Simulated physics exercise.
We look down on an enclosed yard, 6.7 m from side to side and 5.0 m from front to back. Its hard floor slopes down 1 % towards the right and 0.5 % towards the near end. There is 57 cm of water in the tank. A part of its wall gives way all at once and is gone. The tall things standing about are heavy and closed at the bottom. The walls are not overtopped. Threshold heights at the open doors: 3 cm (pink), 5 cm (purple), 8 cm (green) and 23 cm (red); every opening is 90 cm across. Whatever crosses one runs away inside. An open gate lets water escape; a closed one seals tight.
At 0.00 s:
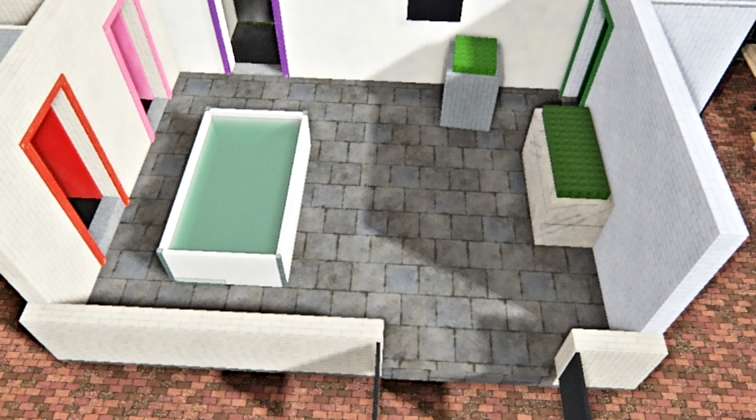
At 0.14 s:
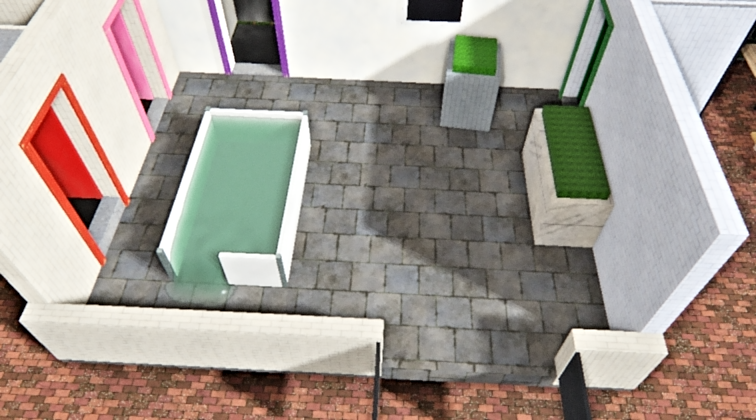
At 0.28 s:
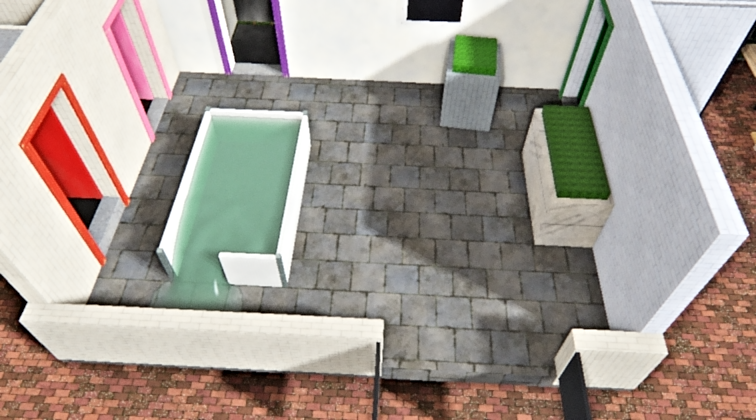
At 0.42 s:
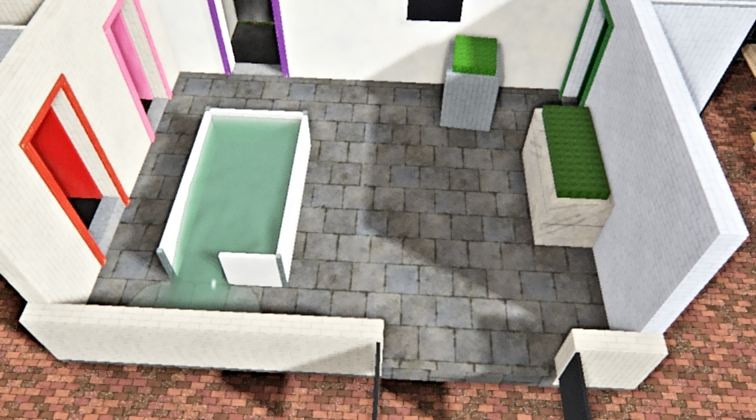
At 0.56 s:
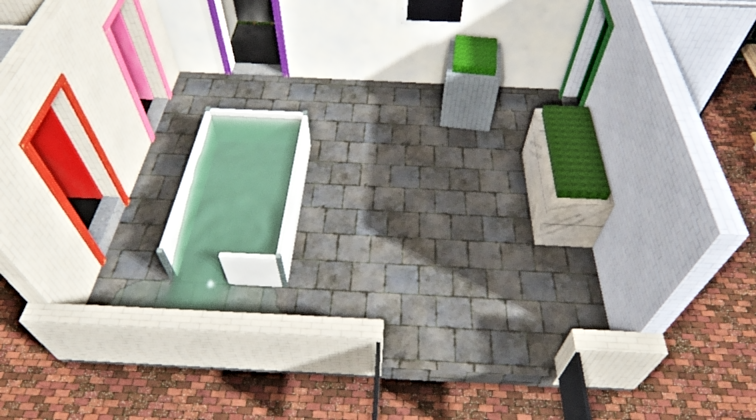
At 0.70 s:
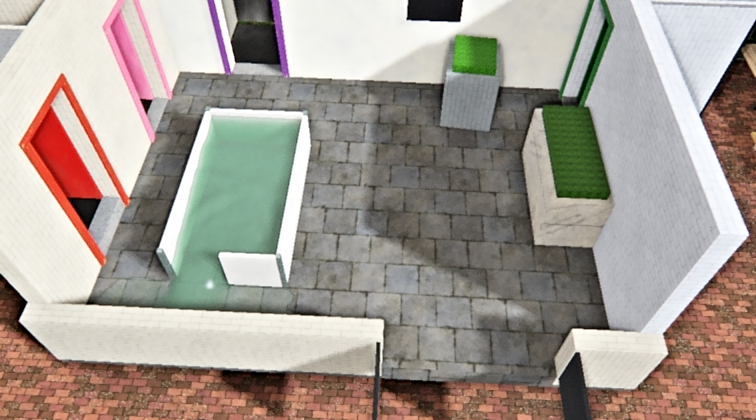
Green water pouring through a gap in the front wall of a white tank and spreading across a grey paved yard.
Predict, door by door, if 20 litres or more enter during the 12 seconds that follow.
Door by door: At the pink door it passes the limit; at the purple door it passes the limit; at the green door it keeps below the limit; at the red door it does not reach the limit.
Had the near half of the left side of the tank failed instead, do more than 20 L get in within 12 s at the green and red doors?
Then: Green below, red past it.
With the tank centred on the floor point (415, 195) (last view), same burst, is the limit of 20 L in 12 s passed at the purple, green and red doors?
Against that limit: Purple not over, green not over, red not over.
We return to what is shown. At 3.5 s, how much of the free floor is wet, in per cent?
Some 55 per cent of it.
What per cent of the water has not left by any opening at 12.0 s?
Some 84 per cent remains.
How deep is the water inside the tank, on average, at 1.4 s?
Roughly 45 cm on average.
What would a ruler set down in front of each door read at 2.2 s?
In cm: Pink 0, purple 0, green 0, red 9.
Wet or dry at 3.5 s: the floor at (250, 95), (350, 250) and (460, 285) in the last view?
In that order: Under water, under water, flooded.
After 1.4 s water covers 15 % of the floor and is deepest (43 cm) near (91, 332); pink door not reached, purple door not reached, green door not reached, red door 3 cm at the sill, 0 L in.
After 2.2 s water covers 35 % of the floor and is deepest (39 cm) near (77, 331); pink door not reached, purple door not reached, green door not reached, red door 9 cm at the sill, 0 L in.
After 3.5 s water covers 55 % of the floor and is deepest (28 cm) near (91, 332); pink door 3 cm at the sill, 0 L in, purple door 3 cm at the sill, 1 L in, green door not reached, red door 9 cm at the sill, 0 L in.
After 7.0 s water covers 80 % of the floor and is deepest (16 cm) near (91, 332); pink door 8 cm at the sill, 24 L in, purple door 8 cm at the sill, 46 L in, green door 2 cm at the sill, 0 L in, red door 6 cm at the sill, 0 L in.
After 12.0 s water covers 95 % of the floor and is deepest (10 cm) near (178, 336); pink door 5 cm at the sill, 60 L in, purple door 6 cm at the sill, 67 L in, green door 9 cm at the sill, 1 L in, red door 3 cm at the sill, 0 L in.
